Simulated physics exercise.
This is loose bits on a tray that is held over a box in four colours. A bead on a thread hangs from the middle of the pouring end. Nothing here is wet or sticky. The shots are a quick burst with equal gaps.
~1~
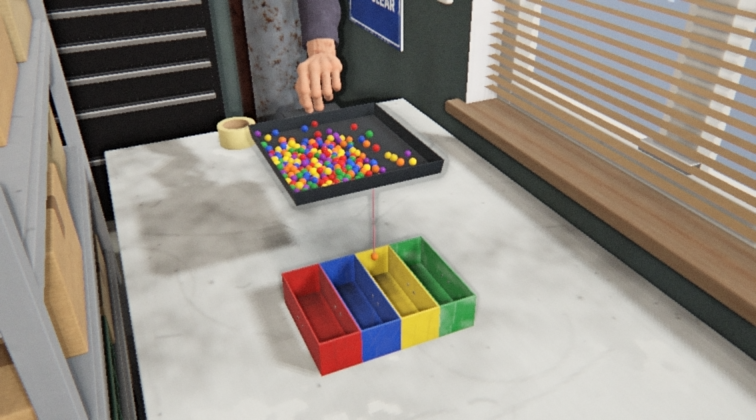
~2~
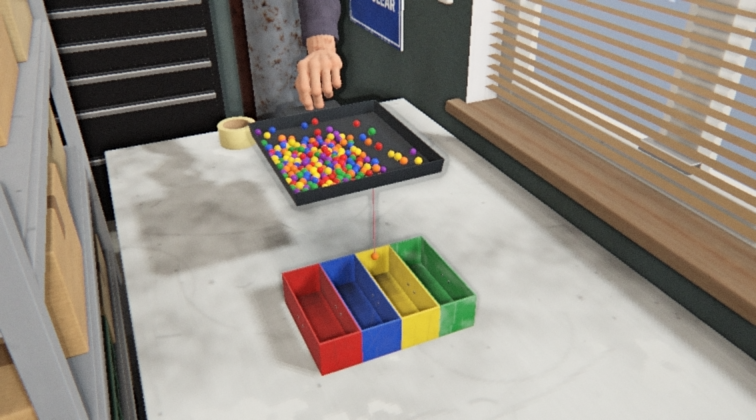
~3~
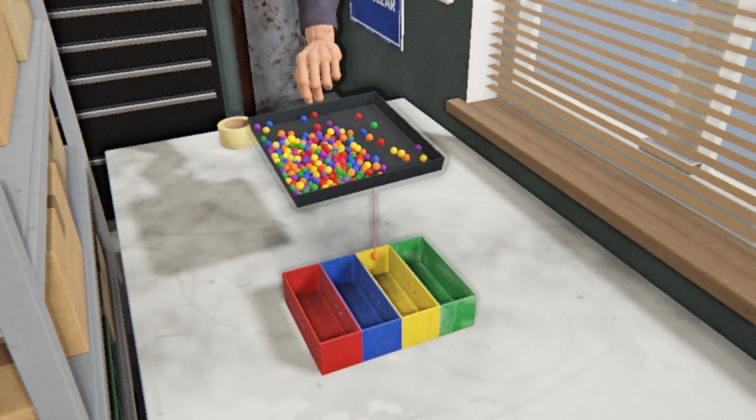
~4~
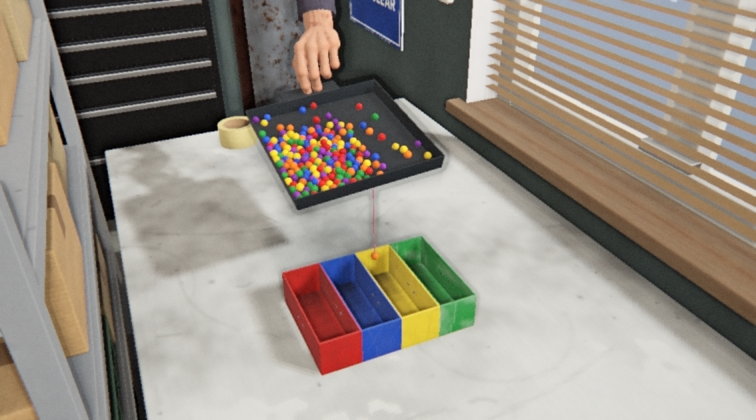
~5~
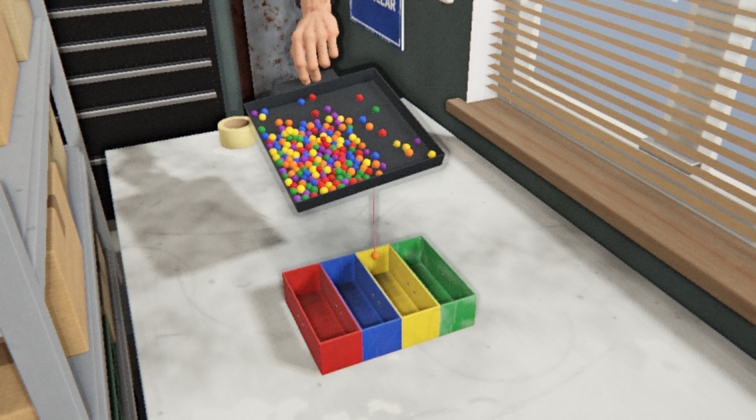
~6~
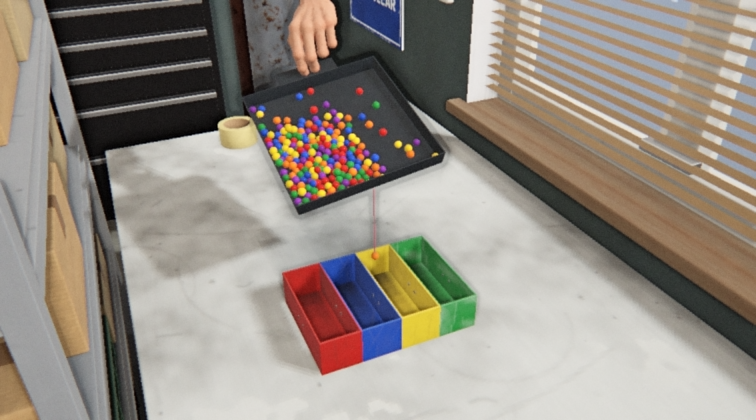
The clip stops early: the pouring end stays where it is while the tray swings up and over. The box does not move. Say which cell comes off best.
The red one ends fullest.
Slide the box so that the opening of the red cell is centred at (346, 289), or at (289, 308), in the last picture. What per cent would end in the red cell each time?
In turn 20 and 30 in a hundred.
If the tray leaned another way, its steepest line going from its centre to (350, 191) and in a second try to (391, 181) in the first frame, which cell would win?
In turn: The cell in red; the green one.
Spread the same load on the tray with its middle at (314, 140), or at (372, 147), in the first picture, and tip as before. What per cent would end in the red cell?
Near 70 % and 80 %.
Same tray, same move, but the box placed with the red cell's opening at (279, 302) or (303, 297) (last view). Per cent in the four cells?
The first gives 100 %, the second 100 %.
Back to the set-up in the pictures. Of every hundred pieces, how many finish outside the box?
Roughly 10 in a hundred.
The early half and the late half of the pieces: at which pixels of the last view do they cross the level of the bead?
At about (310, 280), then at (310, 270).
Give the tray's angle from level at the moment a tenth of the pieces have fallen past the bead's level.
At some 80 degrees.
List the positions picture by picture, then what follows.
The first frame shows corners of the pouring end at (296, 191) and (441, 159), level; middle of the load at (320, 164), round plastic beads; bead on its thread at (374, 256); red cell at (341, 351); blue cell at (381, 338); yellow cell at (420, 325); green cell at (457, 313).
The second frame shows corners of the pouring end at (296, 192) and (442, 159), level; middle of the load at (320, 163).
The third frame shows corners of the pouring end at (296, 194) and (442, 157), tipped barely, lowest at the left corner; middle of the load at (320, 161), a small part on the move.
The fourth frame shows corners of the pouring end at (296, 198) and (442, 155), tipped a little, lowest at the left corner; middle of the load at (320, 158), a small part on the move.
The fifth frame shows corners of the pouring end at (297, 201) and (442, 153), tipped a little, lowest at the left corner; middle of the load at (319, 156), a small part on the move.
The sixth frame shows corners of the pouring end at (297, 205) and (442, 152), tipped clearly, lowest at the left corner; middle of the load at (318, 155), about two thirds on the move; red cell at (341, 350); blue cell at (382, 337); yellow cell at (421, 325); green cell at (458, 313).
Soon after the last picture, tray tipped steeply; nearly all on the tray; a stray few in the red cell; a small part falling or outside the box.
A little later, tray tipped past a quarter turn; a small part on the tray; about two thirds in the red cell; a small part in the blue cell; a stray few in the yellow cell; about a quarter falling or outside the box.
Later still, tray tipped past a quarter turn; most in the red cell; a small part in the blue cell; a stray few in the yellow cell; a small part falling or outside the box.
At rest, tray tipped past a quarter turn; most in the red cell; a small part in the blue cell; a stray few in the yellow cell; none in the green cell; a small part outside the box.
